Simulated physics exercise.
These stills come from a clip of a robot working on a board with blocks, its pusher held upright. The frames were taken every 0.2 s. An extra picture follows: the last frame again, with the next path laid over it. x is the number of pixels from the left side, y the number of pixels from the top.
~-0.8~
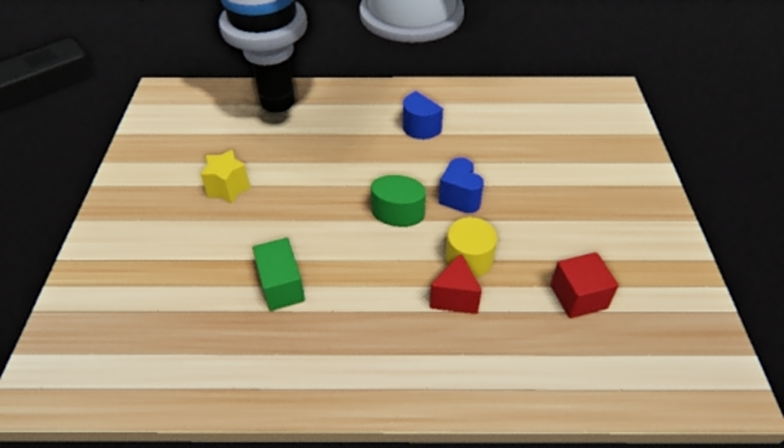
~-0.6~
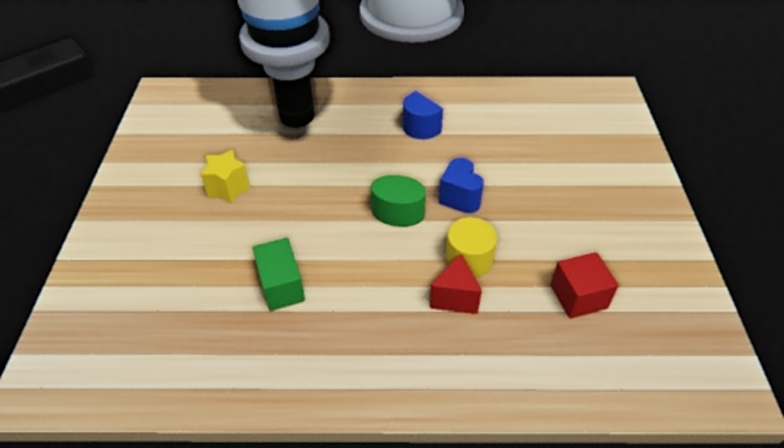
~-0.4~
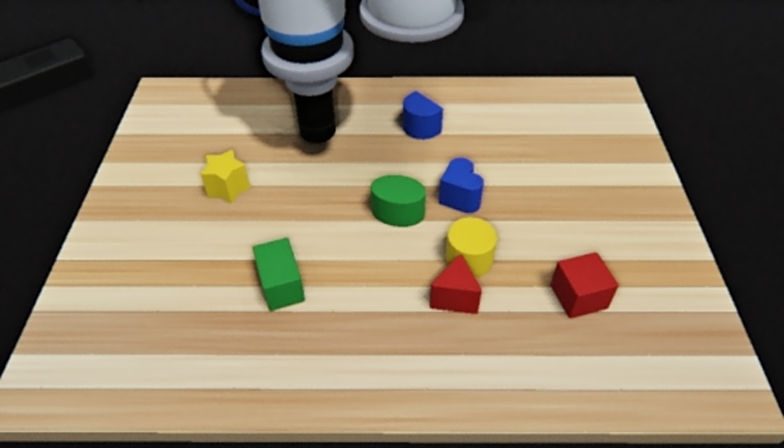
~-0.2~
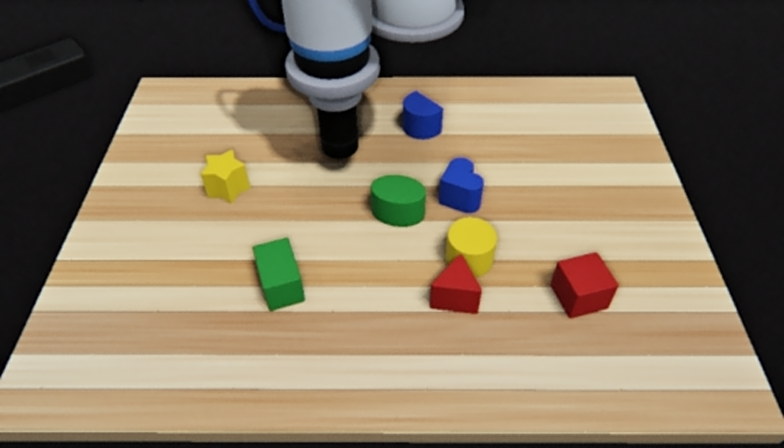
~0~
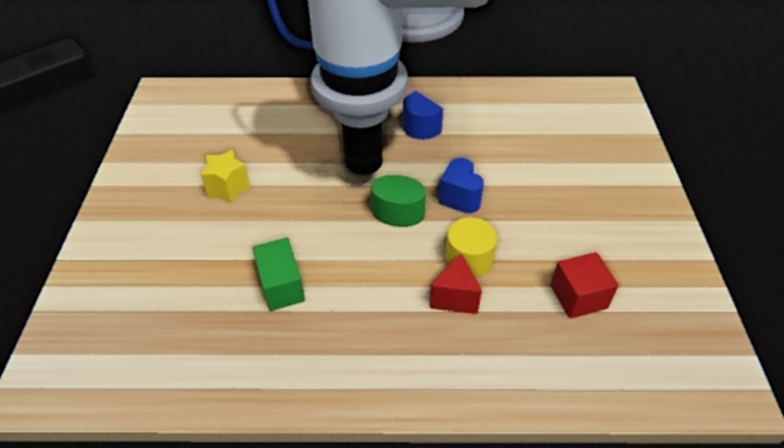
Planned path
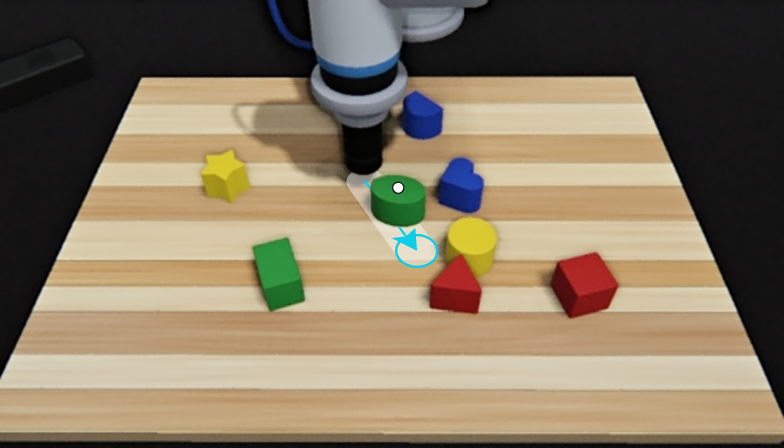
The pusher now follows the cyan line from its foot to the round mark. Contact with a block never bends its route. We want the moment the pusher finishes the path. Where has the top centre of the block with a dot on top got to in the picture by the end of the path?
At the end it should sit near (461, 228).
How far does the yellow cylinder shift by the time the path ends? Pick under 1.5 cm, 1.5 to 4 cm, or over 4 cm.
It goes a little way, 1.5 to 4 cm.
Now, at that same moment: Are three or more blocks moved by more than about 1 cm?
Final answer: No.
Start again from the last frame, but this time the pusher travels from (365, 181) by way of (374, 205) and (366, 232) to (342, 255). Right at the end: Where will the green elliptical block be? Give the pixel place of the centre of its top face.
Around pixel (411, 208).
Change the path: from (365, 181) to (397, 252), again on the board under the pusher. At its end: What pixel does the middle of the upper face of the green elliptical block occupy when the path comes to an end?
It ends at (439, 222).
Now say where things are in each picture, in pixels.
Pusher tip (278, 103); block tops, green elliptical block (398, 188); red three-sided block (458, 276); yellow cylinder (472, 235), in the first frame.
Pusher (297, 118); blocks unchanged, in the second frame.
Pusher (318, 133); blocks unchanged, in the third frame.
Pusher (340, 148); blocks unchanged, in the fourth frame.
Pusher (364, 163); green elliptical block (398, 188); red three-sided block (458, 276); yellow cylinder (472, 235), in the fifth frame.
Path on the board, straight from (365, 181) to (417, 251); the dot is on the green elliptical block.
On the path given first. One third of the way, pusher (381, 185); green elliptical block (413, 200), turned 15° anticlockwise.
Two thirds of the way, pusher (398, 208); green elliptical block (437, 217), turned 45° anticlockwise; yellow cylinder (479, 237).
At the end, pusher (417, 233); green elliptical block (461, 228), turned 100° anticlockwise; red three-sided block in place; yellow cylinder (506, 241).
